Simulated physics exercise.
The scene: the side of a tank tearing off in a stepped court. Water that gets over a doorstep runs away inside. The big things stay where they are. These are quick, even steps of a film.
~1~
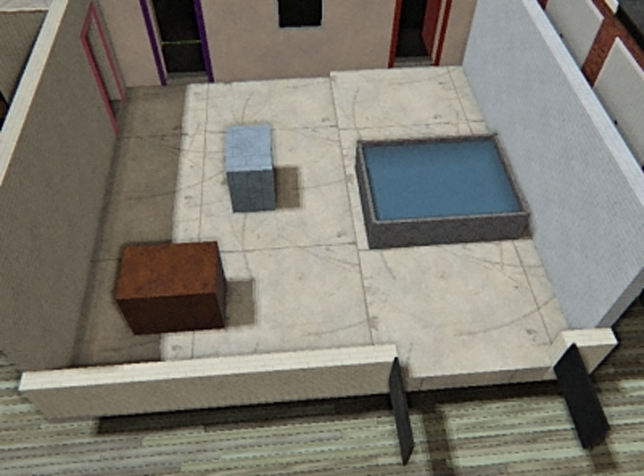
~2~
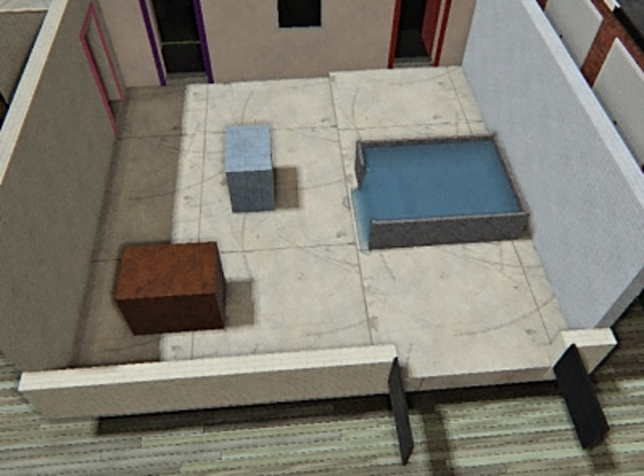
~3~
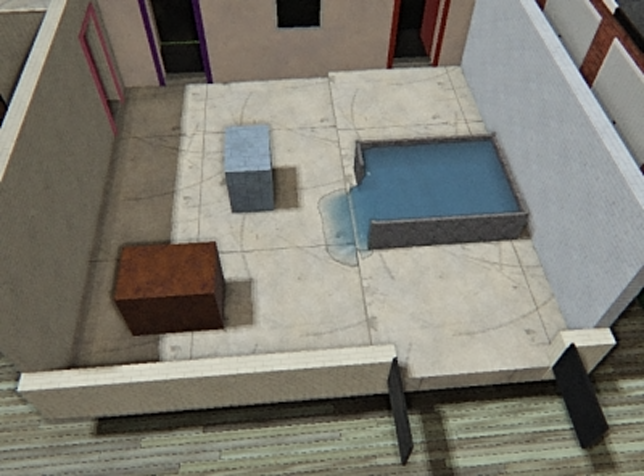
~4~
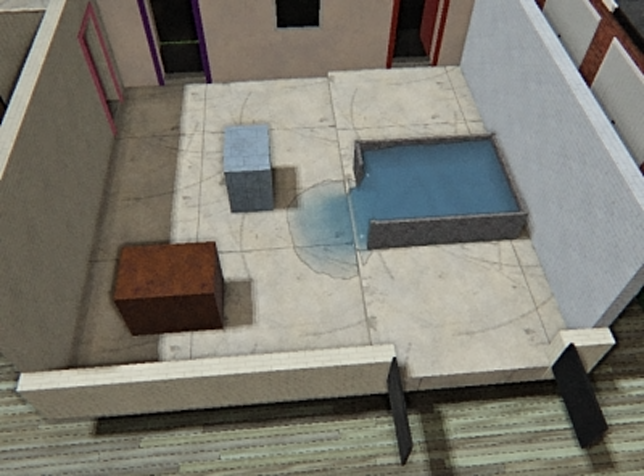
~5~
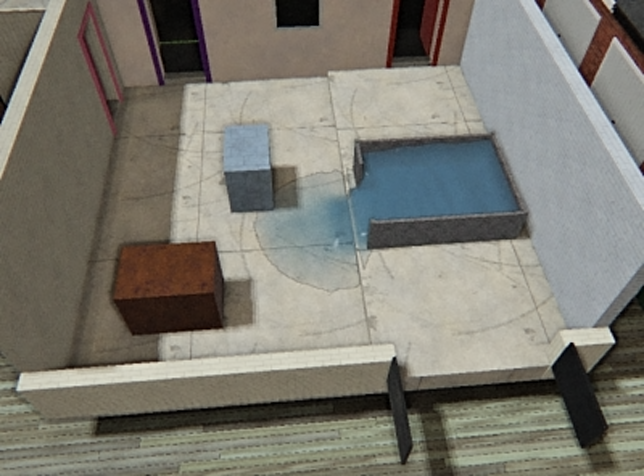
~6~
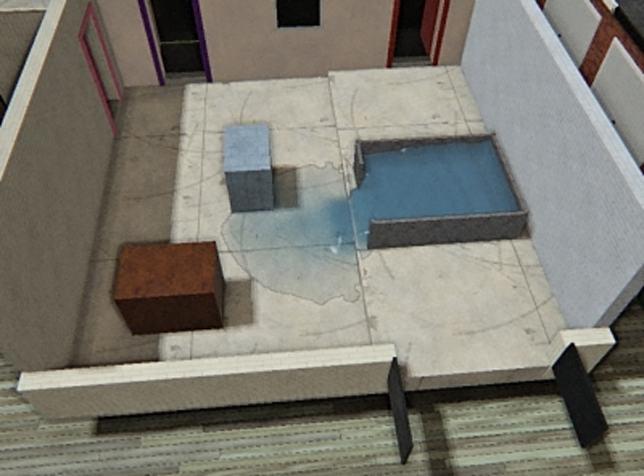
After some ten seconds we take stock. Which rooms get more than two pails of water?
In the end: The pink door holds within the limit; the purple door holds within the limit; the red door holds within the limit.
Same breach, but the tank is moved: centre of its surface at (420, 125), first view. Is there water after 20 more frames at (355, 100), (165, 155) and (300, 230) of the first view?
In that order: Not flooded, covered, flooded.
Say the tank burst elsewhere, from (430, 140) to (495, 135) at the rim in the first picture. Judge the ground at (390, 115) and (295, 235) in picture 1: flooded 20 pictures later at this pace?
One after the other: Awash, clear.
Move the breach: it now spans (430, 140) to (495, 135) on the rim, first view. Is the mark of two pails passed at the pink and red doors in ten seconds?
My reading: Pink door passes that mark; red door is over.
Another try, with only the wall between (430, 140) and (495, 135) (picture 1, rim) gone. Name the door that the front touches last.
The pink door.
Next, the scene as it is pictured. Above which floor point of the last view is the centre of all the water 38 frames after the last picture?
Close to (260, 221).
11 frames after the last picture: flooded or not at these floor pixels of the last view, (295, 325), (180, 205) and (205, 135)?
One after the other: Awash, flooded, no water.
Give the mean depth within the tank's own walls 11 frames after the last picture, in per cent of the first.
Near 52 in a hundred.
A moment on, water covers 25 % of the floor; the pink door not reached, the purple door not reached, the red door not reached.
Next, water covers 35 % of the floor; the pink door not reached, the purple door not reached, the red door not reached.
Then, water covers 50 % of the floor; the pink door wet at the sill, nothing in, the purple door not reached, the red door not reached.
Later, water covers 65 % of the floor; the pink door wet at the sill, nothing in, the purple door wet at the sill, nothing in, the red door not reached.
In the end, water covers 65 % of the floor; the pink door under two buckets in, the purple door wet at the sill, nothing in, the red door not reached.
